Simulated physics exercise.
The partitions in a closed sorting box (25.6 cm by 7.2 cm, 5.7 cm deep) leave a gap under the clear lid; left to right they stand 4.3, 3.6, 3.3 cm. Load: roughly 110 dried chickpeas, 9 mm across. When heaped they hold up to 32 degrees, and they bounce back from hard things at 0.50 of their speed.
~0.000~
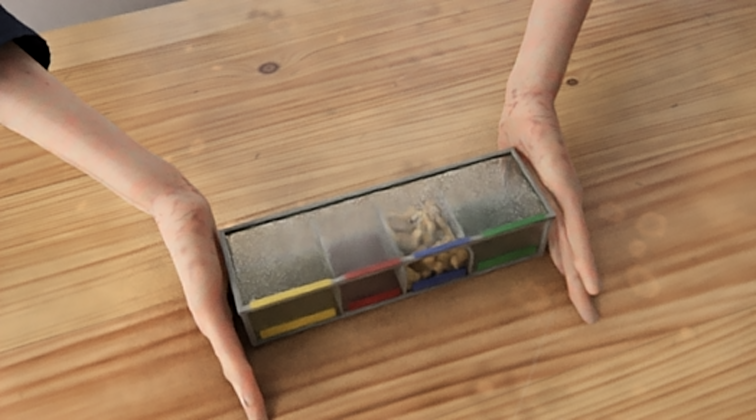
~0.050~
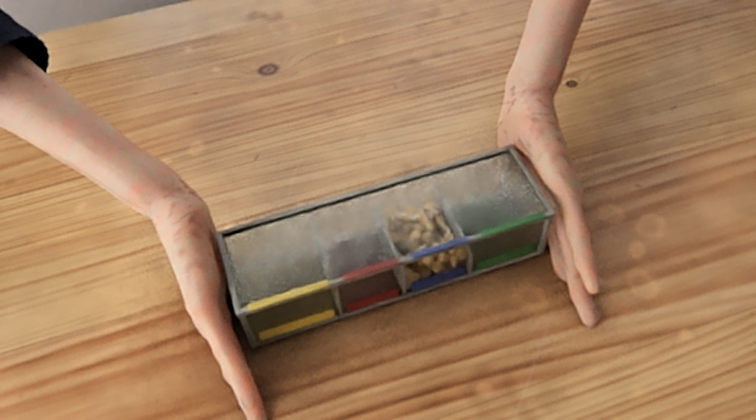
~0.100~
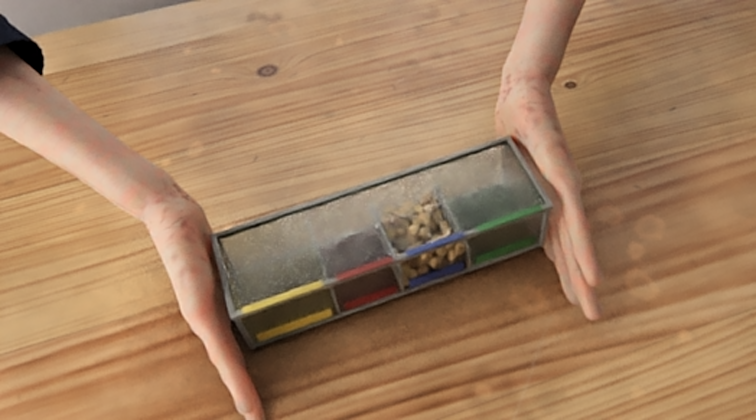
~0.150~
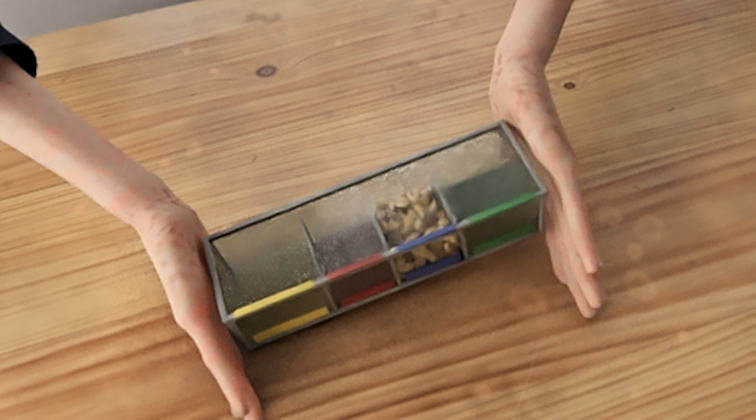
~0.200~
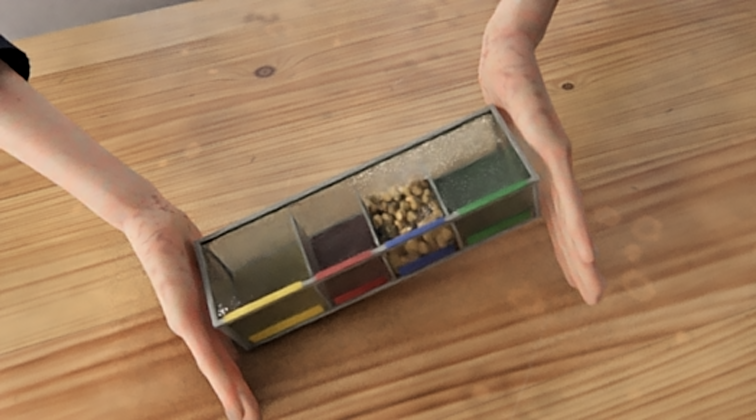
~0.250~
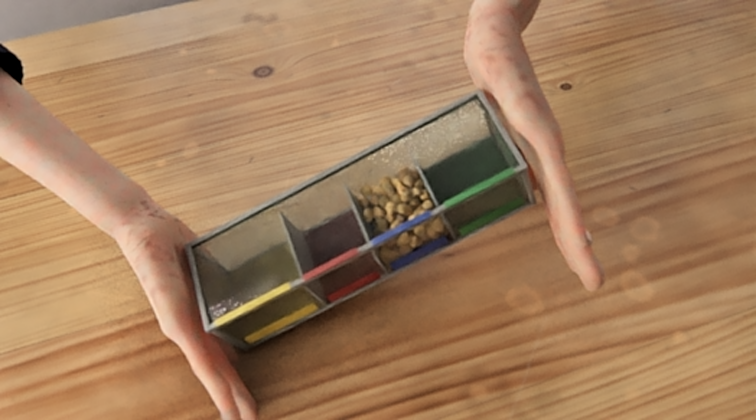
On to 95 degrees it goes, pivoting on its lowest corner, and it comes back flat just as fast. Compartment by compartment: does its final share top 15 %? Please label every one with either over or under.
Labels - red: Over; blue: Over; green: Under; yellow: Over.
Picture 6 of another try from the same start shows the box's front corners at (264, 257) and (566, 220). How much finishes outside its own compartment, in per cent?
It comes to around 60 per cent in that case.
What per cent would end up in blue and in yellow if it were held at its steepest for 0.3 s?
That would leave blue with 40 percent and yellow with 45 percent.
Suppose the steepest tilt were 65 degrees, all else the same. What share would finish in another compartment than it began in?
I'd say close to 5 percent.
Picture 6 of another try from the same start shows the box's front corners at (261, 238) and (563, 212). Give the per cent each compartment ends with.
Final per cent - red: 0; blue: 35; green: 65; yellow: 0.
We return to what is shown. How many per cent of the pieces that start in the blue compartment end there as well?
Around 40 percent stays put.
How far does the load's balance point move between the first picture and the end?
It shifts by roughly 7.5 cm.
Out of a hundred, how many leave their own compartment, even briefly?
Close to 65 in a hundred.
Then, at 1.04 s, tilt 94 degrees; red 20 %, blue 75 %, yellow 5 %.
After 1.56 s, tilt 41 degrees; red 35 %, blue 35 %, yellow 30 %.
After 2.14 s, tilt 0 degrees; red 35 %, blue 35 %, yellow 30 %.
In the end, at 2.5 s, red 35 %, blue 35 %, green 0 %, yellow 30 %.
